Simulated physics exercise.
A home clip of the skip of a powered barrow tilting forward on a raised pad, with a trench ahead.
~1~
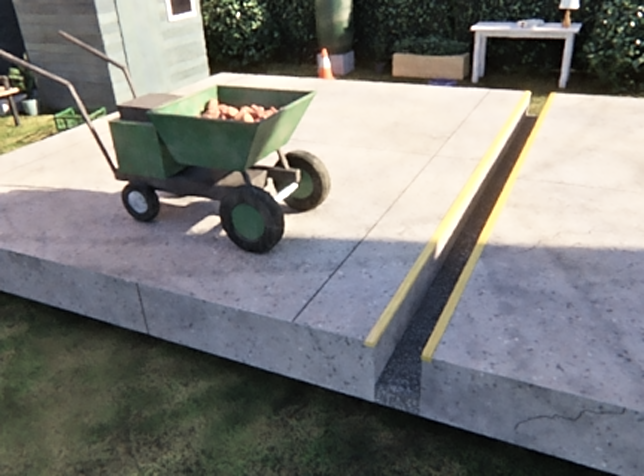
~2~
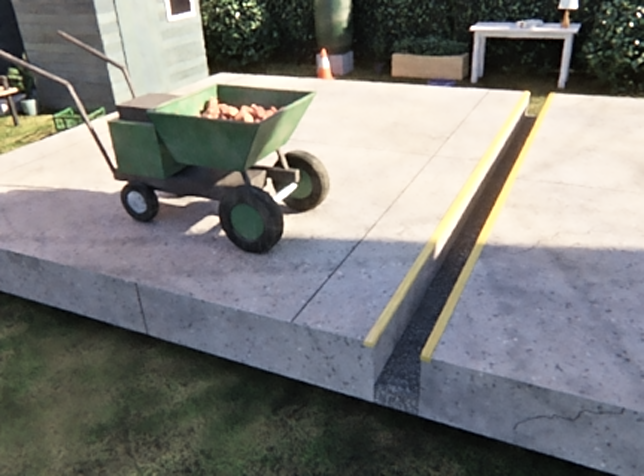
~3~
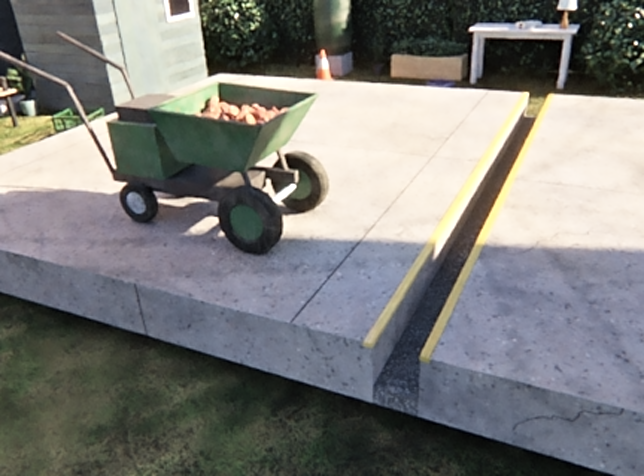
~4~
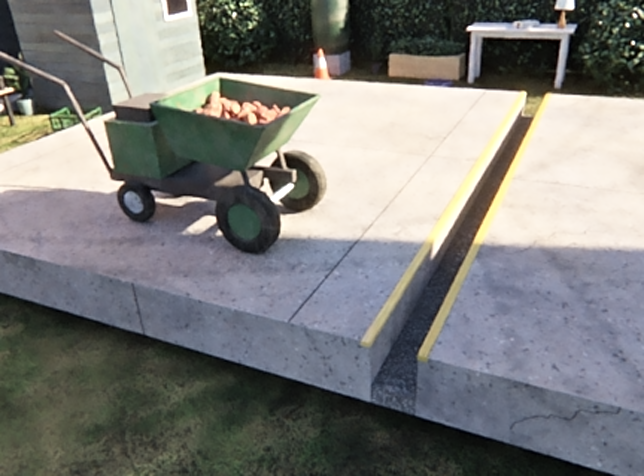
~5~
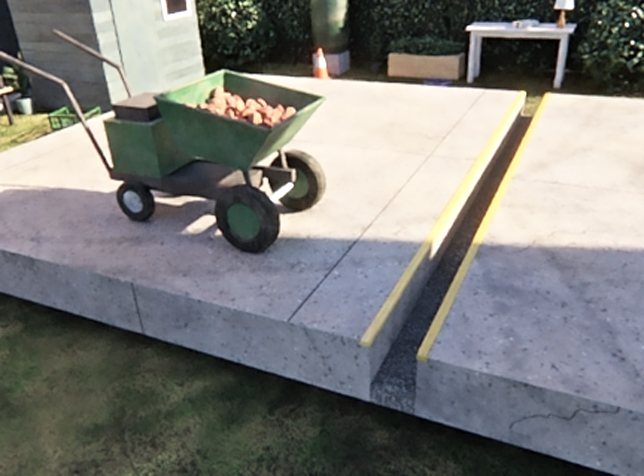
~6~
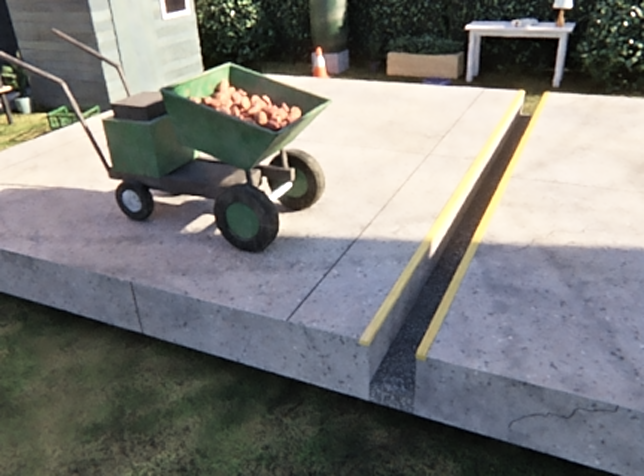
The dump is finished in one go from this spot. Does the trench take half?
It catches less than half.
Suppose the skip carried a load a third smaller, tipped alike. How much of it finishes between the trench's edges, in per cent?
Near 20 %.
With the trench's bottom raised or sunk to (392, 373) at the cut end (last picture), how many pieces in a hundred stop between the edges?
It comes to 30 per cent or so.
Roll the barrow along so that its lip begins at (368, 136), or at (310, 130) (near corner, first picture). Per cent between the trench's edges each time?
In turn 10 and 90 in a hundred.
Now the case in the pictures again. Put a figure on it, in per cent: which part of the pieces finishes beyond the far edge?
It comes to 0 per cent or so.
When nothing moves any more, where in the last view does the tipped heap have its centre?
Around (396, 245).
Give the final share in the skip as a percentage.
Roughly 10 in a hundred.
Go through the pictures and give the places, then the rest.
The first picture shows lip of the skip (257, 124), level; top of the load (235, 123), lumps of rubble; first edge of the trench (393, 305); far edge (445, 317), the trench under half as wide as the skip, and about as deep as wide.
The second picture shows lip of the skip (258, 125), level; top of the load (235, 122).
The third picture shows lip of the skip (260, 127), tipped barely; top of the load (236, 122).
The fourth picture shows lip of the skip (263, 128), tipped a little; top of the load (228, 113).
The fifth picture shows lip of the skip (269, 131), tipped a little; top of the load (220, 108).
The sixth picture shows lip of the skip (276, 135), tipped a little; top of the load (225, 104); first edge of the trench (387, 304); far edge (440, 316).
Just after the last frame, skip tipped steeply; every one in the skip.
A moment on, skip tipped right over; almost all in the skip; about a tenth short of the trench; just a few falling.
Further on, skip tipped right over; roughly a quarter in the skip; roughly half short of the trench; roughly a quarter in or heaped over the trench.
When it is over, skip tipped right over; about a tenth in the skip; roughly two thirds short of the trench; roughly a quarter in or heaped over the trench; not one beyond it.
